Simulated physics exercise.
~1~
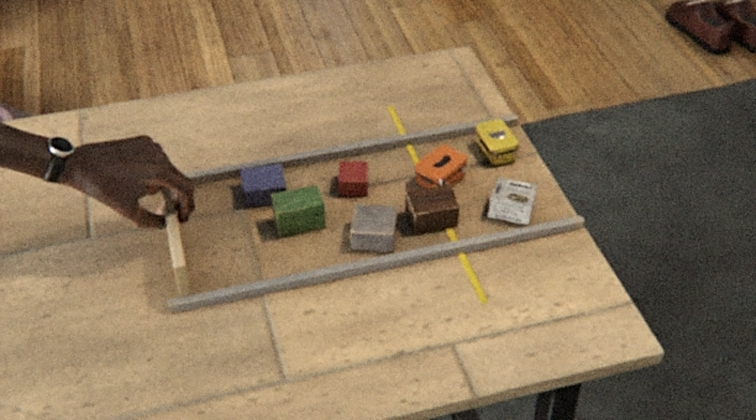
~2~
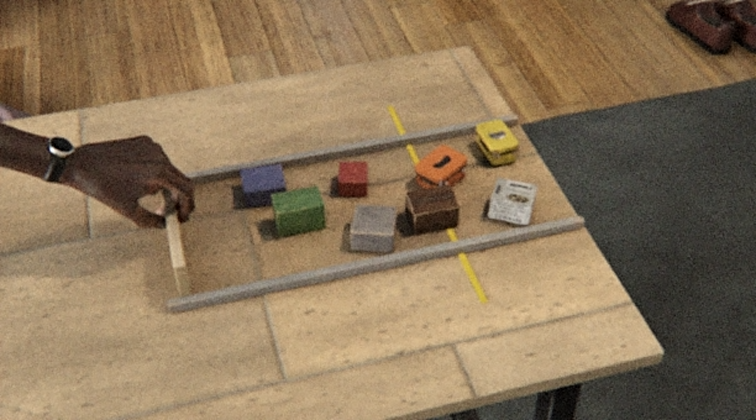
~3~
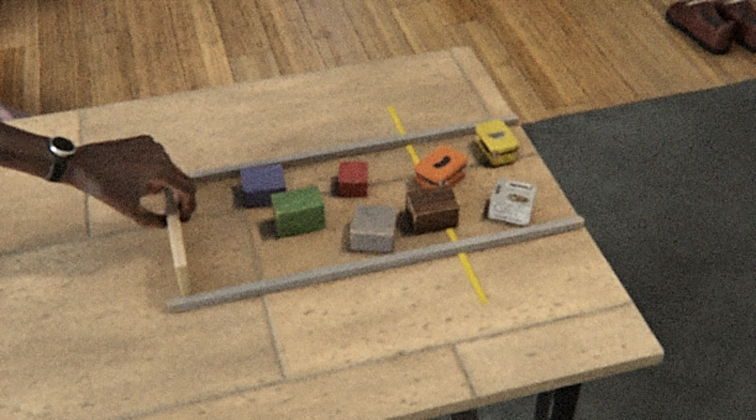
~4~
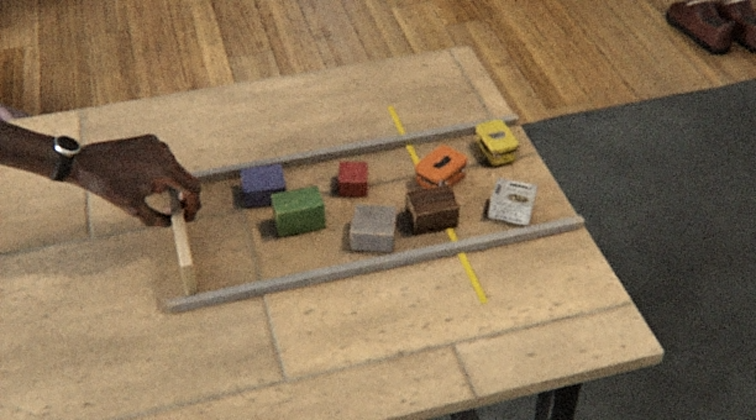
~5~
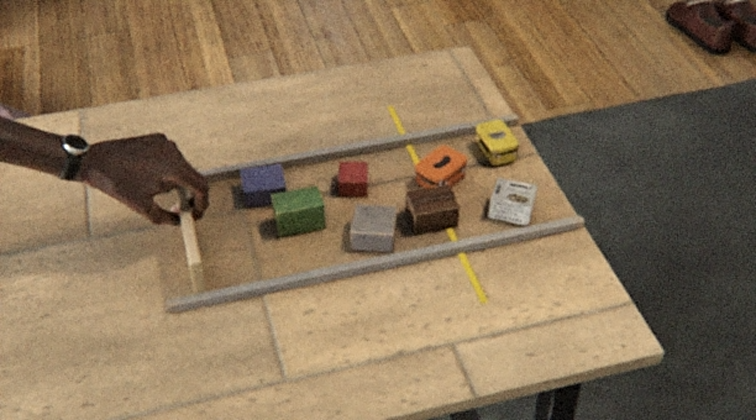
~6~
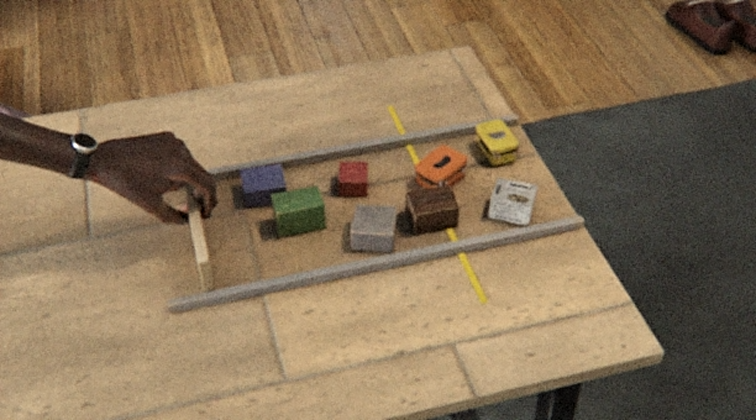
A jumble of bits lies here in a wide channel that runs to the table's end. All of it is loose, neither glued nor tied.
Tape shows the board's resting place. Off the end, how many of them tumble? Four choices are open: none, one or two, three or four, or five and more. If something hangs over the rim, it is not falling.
Spilled: Not one.
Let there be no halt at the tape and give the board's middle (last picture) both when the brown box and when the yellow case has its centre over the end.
Middle: Roughly (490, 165); roughly (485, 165).
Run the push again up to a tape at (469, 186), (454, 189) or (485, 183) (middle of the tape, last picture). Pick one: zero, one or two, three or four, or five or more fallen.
So, taking them in turn, I'd give one or two; no fall at all; one to two.
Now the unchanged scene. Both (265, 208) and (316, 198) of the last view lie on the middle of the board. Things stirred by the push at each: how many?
Well, it's 1 at the first one and 4 at the second.
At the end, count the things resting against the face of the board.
Number in contact with it: 3.
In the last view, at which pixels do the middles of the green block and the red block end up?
Okay, so first (455, 181), and next (475, 162).
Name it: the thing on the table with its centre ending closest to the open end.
The one you want is the white box.
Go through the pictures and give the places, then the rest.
Yellow case (496, 143); white box (513, 201); orange case (441, 171); board (173, 225); tape (432, 193), in the first picture.
White box (513, 201); green block (299, 211), in the second picture.
Orange case (441, 171); grey block (374, 228), in the third picture.
Yellow case (496, 143); blue block (264, 186), in the fourth picture.
White box (513, 201); red block (353, 179), in the fifth picture.
Yellow case (496, 143); white box (513, 201); orange case (441, 171); board (196, 221); tape (432, 193), in the sixth picture.
A little later, none off yet; yellow case at rest near (496, 143); white box at rest near (513, 201); orange case at rest near (441, 171).
When it is over, the number that fall off is zero.
